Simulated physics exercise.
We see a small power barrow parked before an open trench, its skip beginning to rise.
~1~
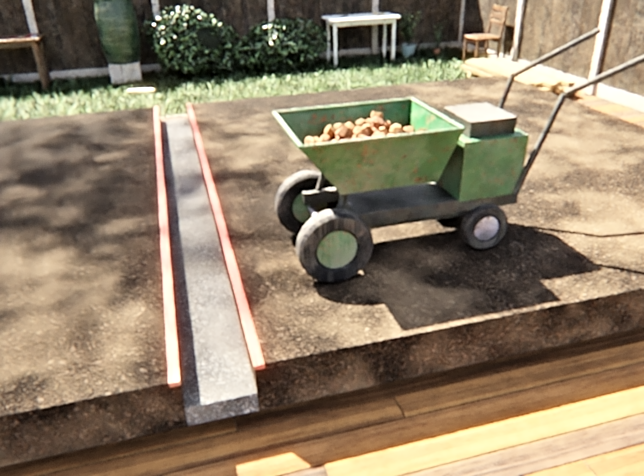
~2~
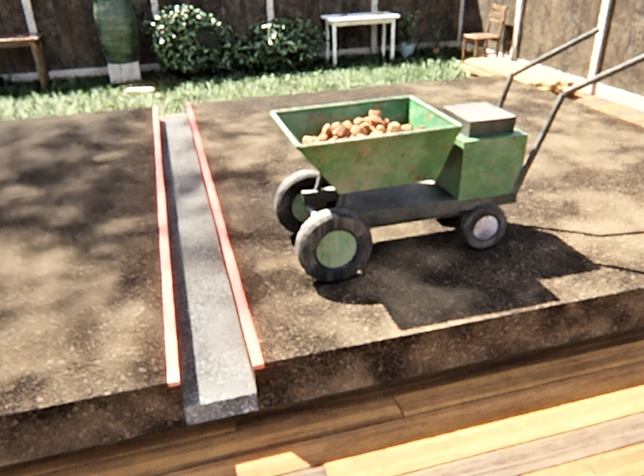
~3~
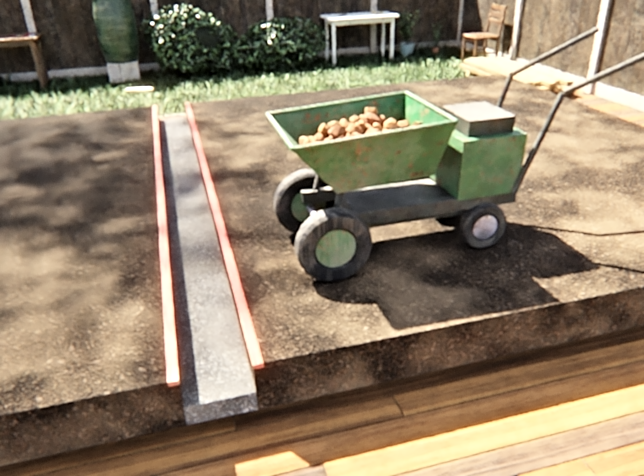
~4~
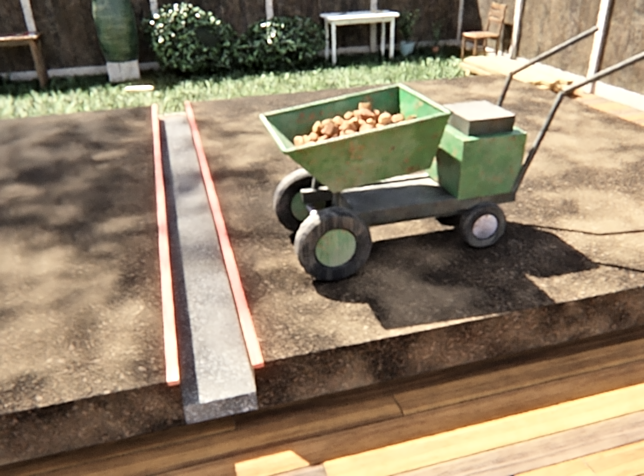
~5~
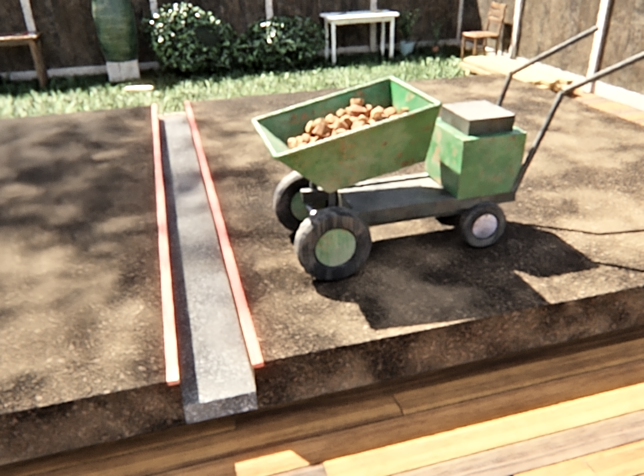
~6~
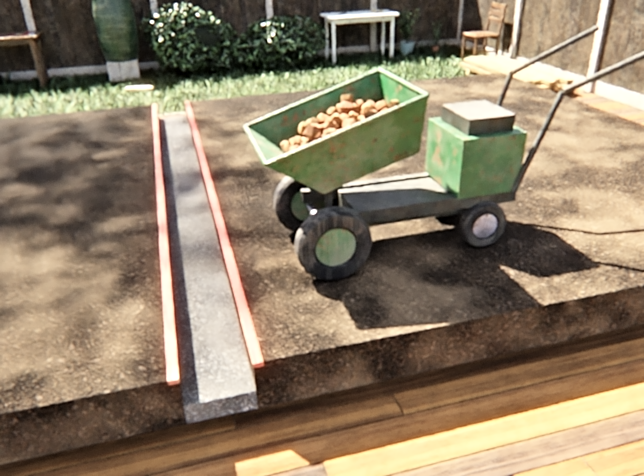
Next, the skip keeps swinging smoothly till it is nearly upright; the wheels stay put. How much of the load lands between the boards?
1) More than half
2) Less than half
(1) More than half.
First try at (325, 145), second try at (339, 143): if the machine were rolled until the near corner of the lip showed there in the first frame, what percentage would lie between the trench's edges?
Approximately 90 per cent and 80 per cent, in that order.
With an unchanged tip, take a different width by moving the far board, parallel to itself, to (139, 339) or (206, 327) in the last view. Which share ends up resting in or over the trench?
In order: 100 per cent, then 30 per cent.
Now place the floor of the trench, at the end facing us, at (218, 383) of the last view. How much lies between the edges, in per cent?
I'd guess close to 70 percent.
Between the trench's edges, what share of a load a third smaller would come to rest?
It would be around 90 per cent of the load.
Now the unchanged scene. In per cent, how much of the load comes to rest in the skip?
It comes out at some 0 in a hundred.
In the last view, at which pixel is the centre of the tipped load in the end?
Last view, resting centre - approx. (192, 284).
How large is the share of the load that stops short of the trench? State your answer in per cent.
About 0 per cent.
Soon after the last picture, skip tipped steeply; all in the skip.
A little later, skip tipped right over; most in the skip; about a quarter in or heaped over the trench; a stray few beyond it; a stray few falling.
Later still, skip tipped right over; a small part in the skip; most in or heaped over the trench; about a quarter beyond it.
By the end, skip tipped right over; most in or heaped over the trench; about a quarter beyond it.
